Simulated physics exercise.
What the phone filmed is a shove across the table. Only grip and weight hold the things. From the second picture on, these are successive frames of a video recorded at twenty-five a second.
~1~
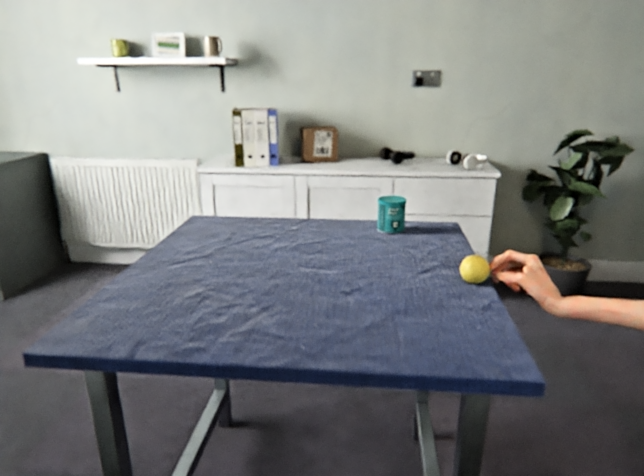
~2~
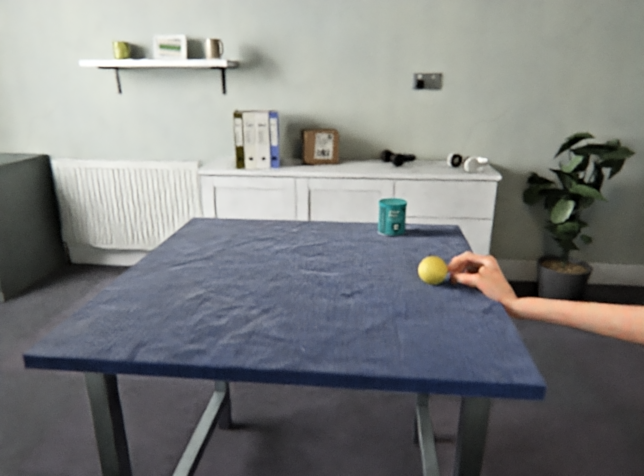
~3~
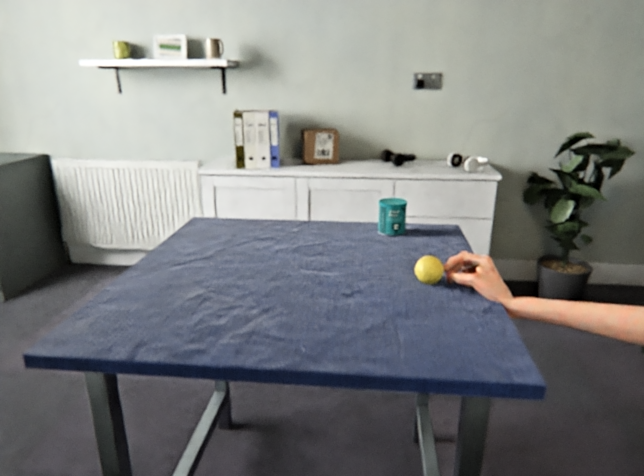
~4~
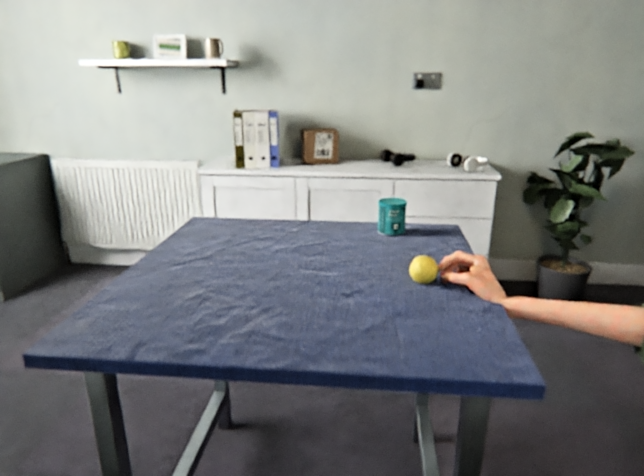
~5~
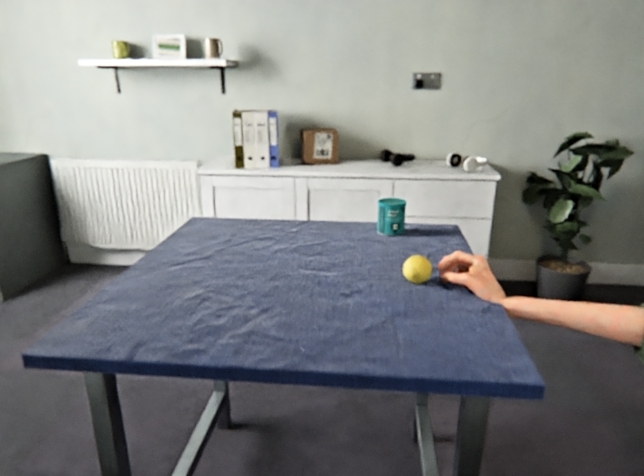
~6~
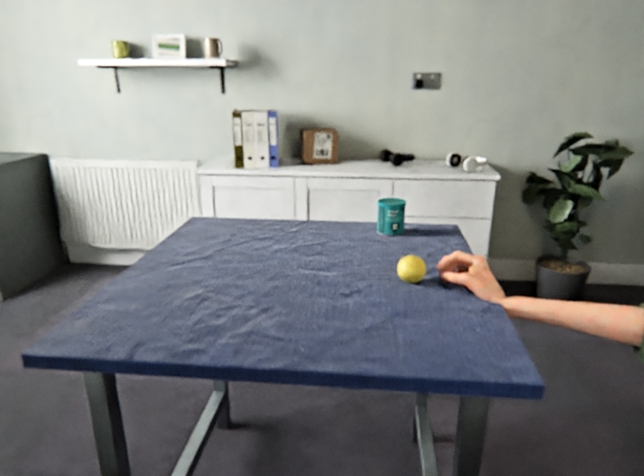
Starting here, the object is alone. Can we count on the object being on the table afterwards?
It does not come off the table.
Then, 0.10 s past the last view, yellow lemon displaced about its own width near (398, 269).
Then, 0.40 s past the last view, yellow lemon displaced well along near (368, 268).
Then, 0.70 s past the last view, yellow lemon displaced well along near (351, 267).
Finally, moved from the start, yellow lemon. Final places as the last picture's camera would see them, yellow lemon near (345, 267).
